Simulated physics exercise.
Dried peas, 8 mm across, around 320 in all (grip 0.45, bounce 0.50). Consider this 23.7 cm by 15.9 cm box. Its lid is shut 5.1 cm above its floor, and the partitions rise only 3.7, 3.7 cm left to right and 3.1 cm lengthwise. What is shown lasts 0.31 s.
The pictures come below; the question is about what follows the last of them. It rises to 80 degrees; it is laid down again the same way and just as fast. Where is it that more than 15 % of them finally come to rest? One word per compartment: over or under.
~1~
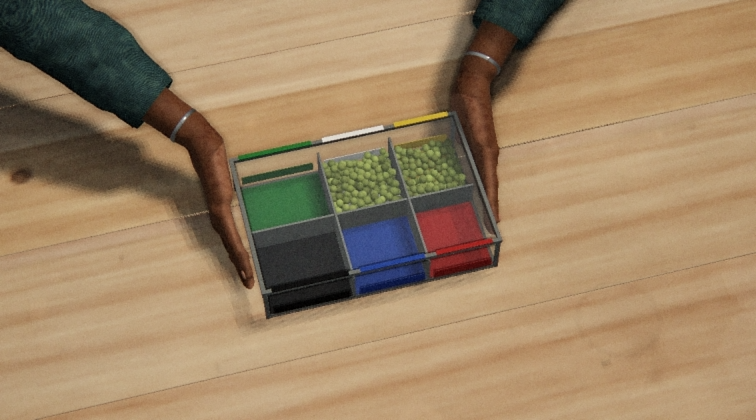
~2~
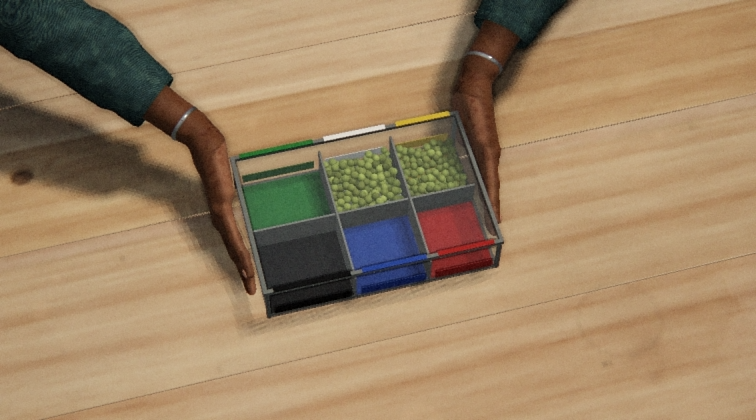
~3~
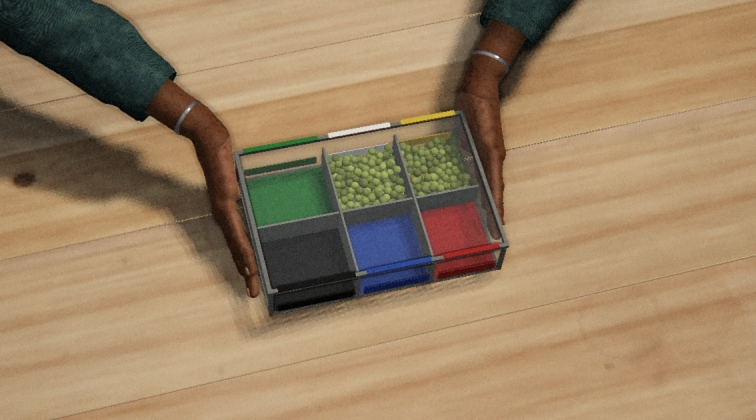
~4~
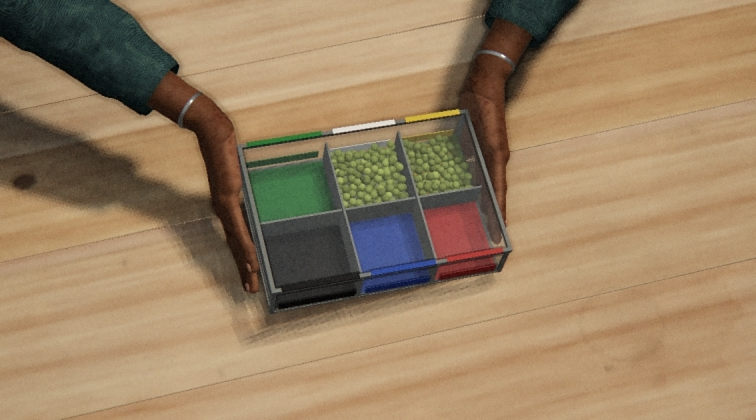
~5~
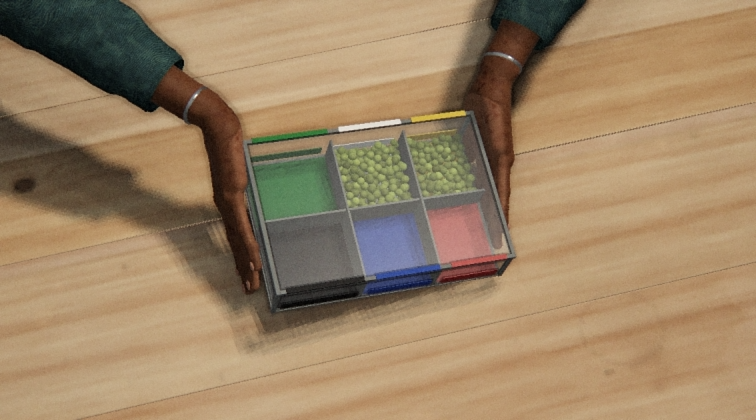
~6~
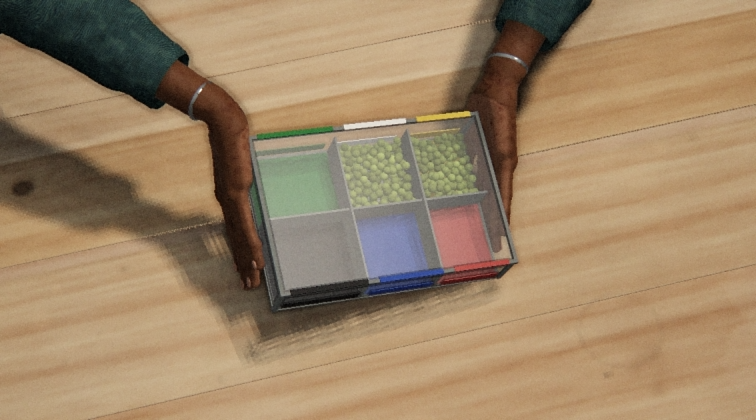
Red over, blue under, green under, yellow over, white over, black under.
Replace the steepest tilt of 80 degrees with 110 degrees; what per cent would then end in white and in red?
White: 15; red: 60 (per cent).
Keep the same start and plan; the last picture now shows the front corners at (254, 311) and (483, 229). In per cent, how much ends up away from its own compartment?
My guess is close to 30 per cent.
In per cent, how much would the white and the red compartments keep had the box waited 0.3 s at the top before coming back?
Then, in per cent: White 35, red 35.
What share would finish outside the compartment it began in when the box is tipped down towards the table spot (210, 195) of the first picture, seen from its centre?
My guess is roughly 10 percent.
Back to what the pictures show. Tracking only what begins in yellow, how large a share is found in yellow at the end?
Around 70 percent stays put.
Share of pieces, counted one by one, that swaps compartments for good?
35 per cent, roughly.
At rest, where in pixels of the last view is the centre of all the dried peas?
Approximately (425, 208) in the last view.
Then, 0.97 s after the last picture, tilt 79 degrees; red 10 %, blue 5 %, yellow 35 %, white 50 %.
Then, 1.62 s after the last picture, tilt 34 degrees; red 30 %, blue 5 %, yellow 25 %, white 40 %.
Then, 2.31 s after the last picture, tilt 0 degrees; red 30 %, blue 5 %, yellow 25 %, white 40 %.
In the end, red 30 %, blue 5 %, green 0 %, yellow 25 %, white 40 %, black 0 %.
